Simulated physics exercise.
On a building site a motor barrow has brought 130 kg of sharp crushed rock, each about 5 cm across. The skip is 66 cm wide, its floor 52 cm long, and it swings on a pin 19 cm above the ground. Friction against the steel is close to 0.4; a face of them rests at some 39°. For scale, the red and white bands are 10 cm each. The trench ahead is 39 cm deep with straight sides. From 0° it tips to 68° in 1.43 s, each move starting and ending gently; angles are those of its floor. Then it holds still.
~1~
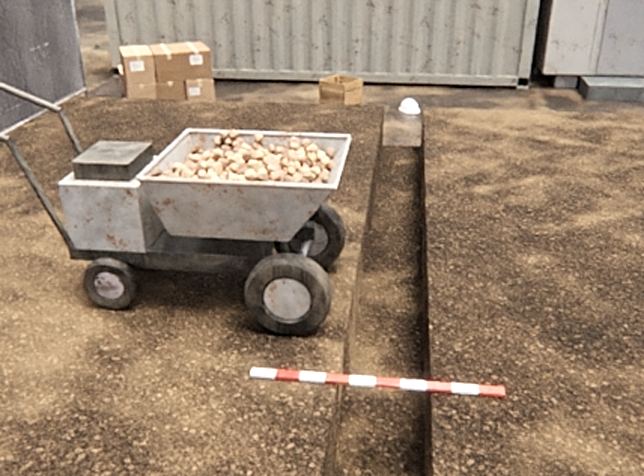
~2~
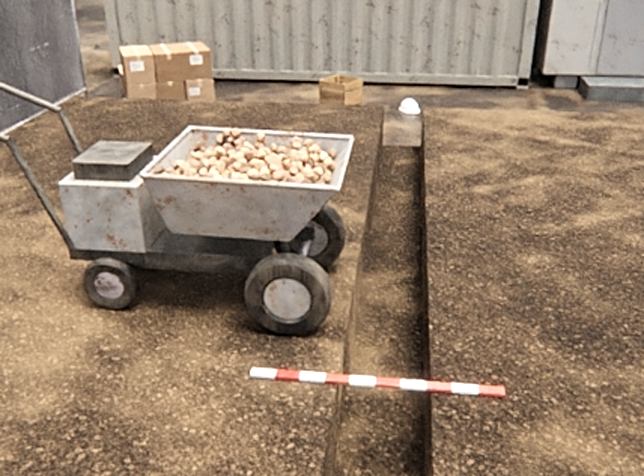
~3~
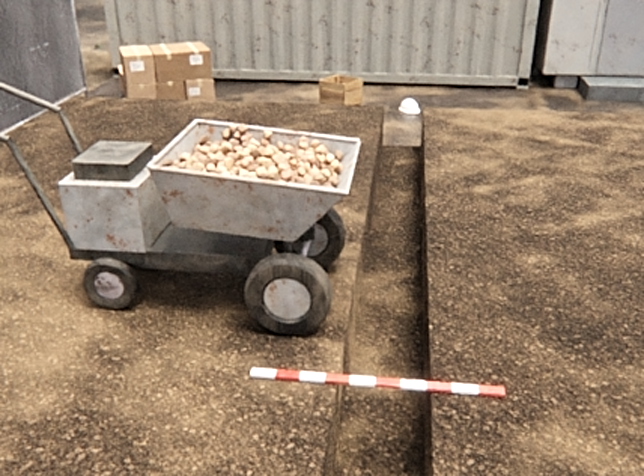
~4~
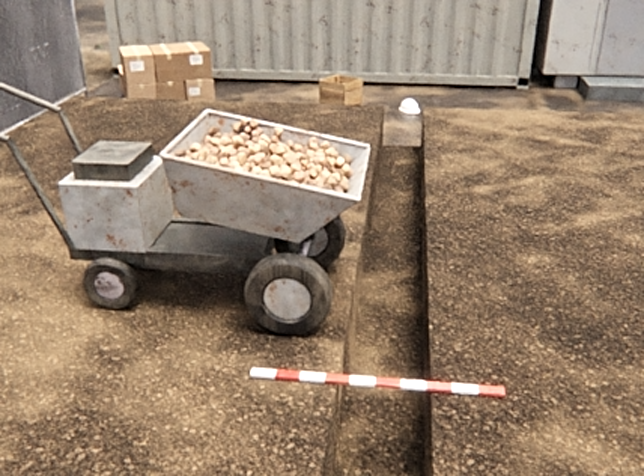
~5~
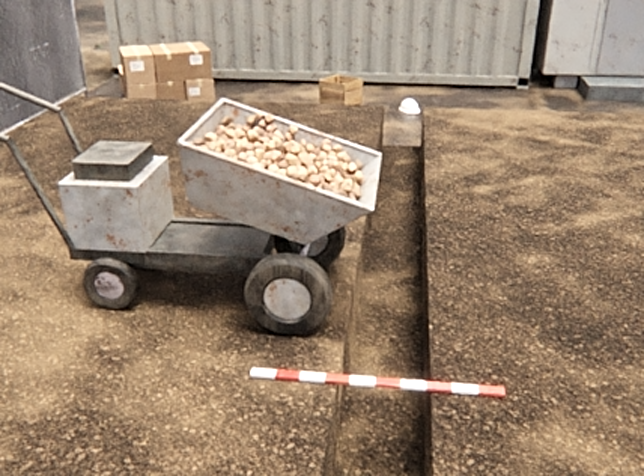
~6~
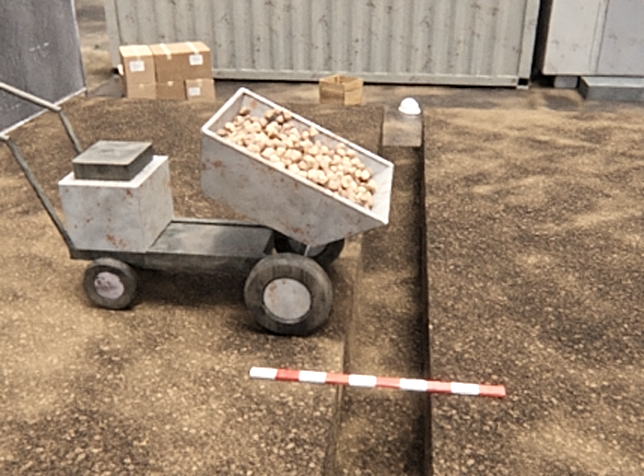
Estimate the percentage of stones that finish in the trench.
About 35 per cent.
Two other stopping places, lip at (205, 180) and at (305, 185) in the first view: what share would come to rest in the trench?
Near 35 per cent from the first place, 55 from the second.
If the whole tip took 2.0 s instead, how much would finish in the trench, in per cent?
It would be near 40 per cent.
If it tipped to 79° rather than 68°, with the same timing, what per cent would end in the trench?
In that case some 15 per cent.
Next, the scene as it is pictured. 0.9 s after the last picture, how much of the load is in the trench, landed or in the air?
About 0 per cent by then.
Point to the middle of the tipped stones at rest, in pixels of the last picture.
Their middle is at about (436, 304).
Then, 0.5 s after the last picture the floor is at 57°, 100 % in the skip; the foremost stones are at (410, 251).
Then, 0.9 s after the last picture the floor is at 68°, 86 % in the skip, 1 % in the trench, 13 % past the trench; the foremost stones are at (487, 305).
Then, 1.3 s after the last picture the floor is at 68°, 60 % in the skip, 5 % in the trench, 35 % past the trench; the foremost stones are at (528, 300).
Then, 3.2 s after the last picture the floor is at 68°, 27 % in the skip, 35 % in the trench, 38 % past the trench; the foremost stones are at (543, 321).
